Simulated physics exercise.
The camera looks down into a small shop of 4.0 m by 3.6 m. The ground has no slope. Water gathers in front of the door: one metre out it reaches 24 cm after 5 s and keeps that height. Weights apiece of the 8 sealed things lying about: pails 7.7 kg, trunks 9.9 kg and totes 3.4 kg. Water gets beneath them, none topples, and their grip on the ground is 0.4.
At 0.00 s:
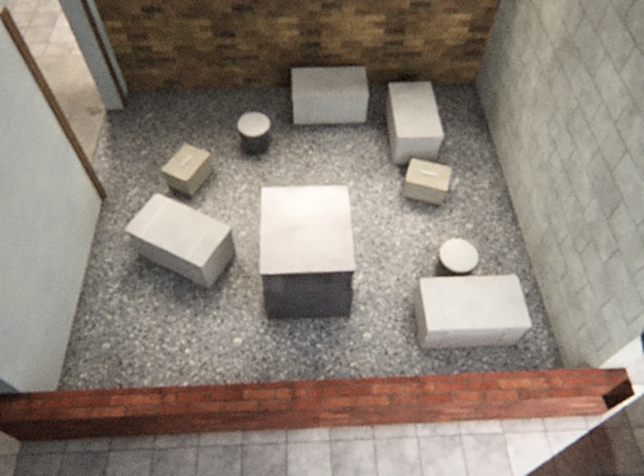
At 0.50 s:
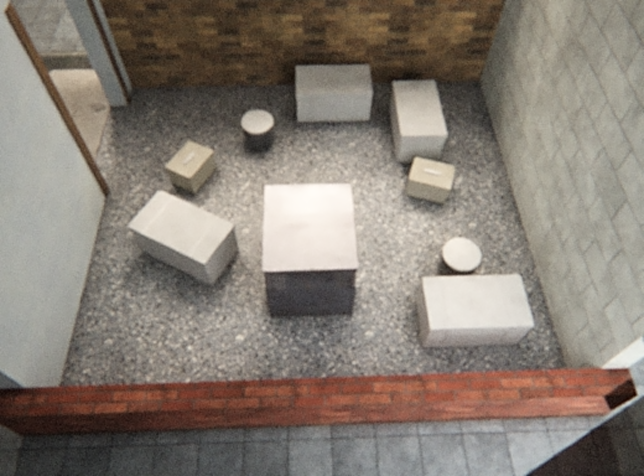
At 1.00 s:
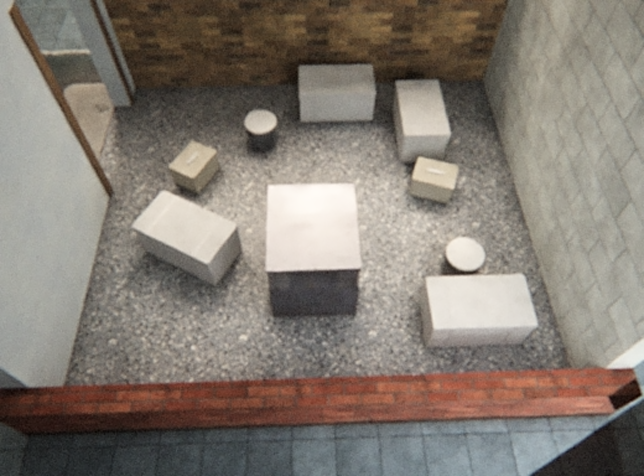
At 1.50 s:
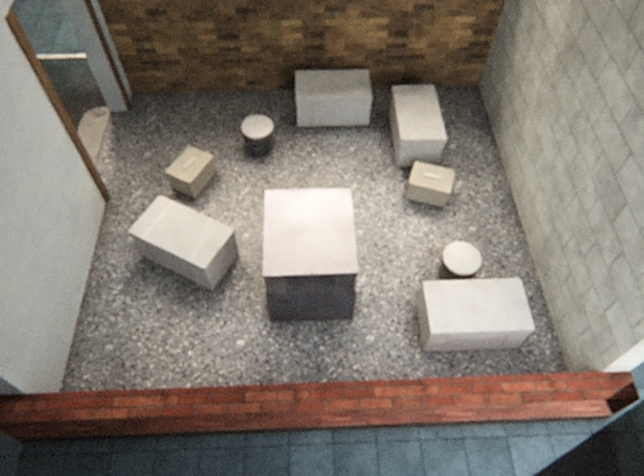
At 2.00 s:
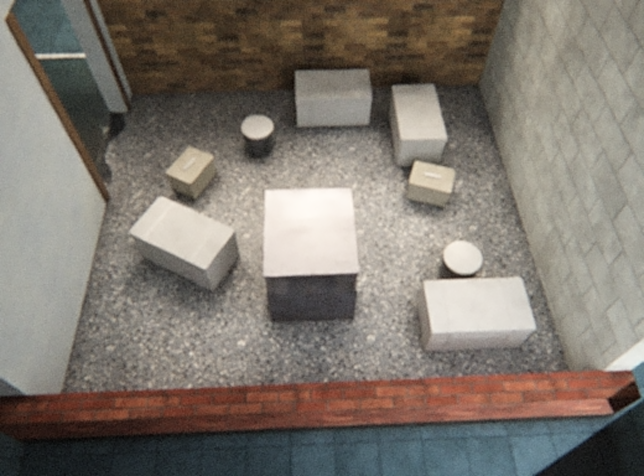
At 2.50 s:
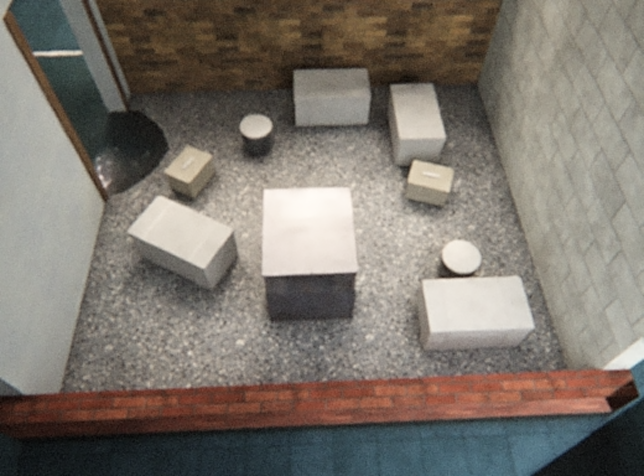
In the video, pale blocks, small tan boxes and round stool-like objects stay still on a speckled floor seen from above, while the ground outside darkens to blue-green and a dark patch of water spreads inside the doorway at upper left.
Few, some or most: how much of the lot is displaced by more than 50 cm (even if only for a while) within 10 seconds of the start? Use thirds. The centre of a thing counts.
It is two thirds or more.
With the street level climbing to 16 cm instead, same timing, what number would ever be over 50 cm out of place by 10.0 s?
Then 5.
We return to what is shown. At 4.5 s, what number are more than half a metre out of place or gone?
By then 1.
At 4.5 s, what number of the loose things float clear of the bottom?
At that moment 0.
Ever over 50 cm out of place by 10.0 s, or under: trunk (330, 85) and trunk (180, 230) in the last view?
In turn: More, under.
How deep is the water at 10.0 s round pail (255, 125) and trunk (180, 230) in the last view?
Roughly 11 and 3 cm.
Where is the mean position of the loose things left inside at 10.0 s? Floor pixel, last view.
At about (397, 302).
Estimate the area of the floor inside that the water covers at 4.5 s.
About 4.5 m2.
After 3.5 s 0 of 8 are over 50 cm from their spots; 0 afloat.
After 4.5 s 1 of 8 are over 50 cm from their spots; 0 afloat.
After 7.0 s 5 of 8 are over 50 cm from their spots; 4 afloat.
After 10.0 s 7 of 8 are over 50 cm from their spots, and 7 have been at some point; 7 afloat.
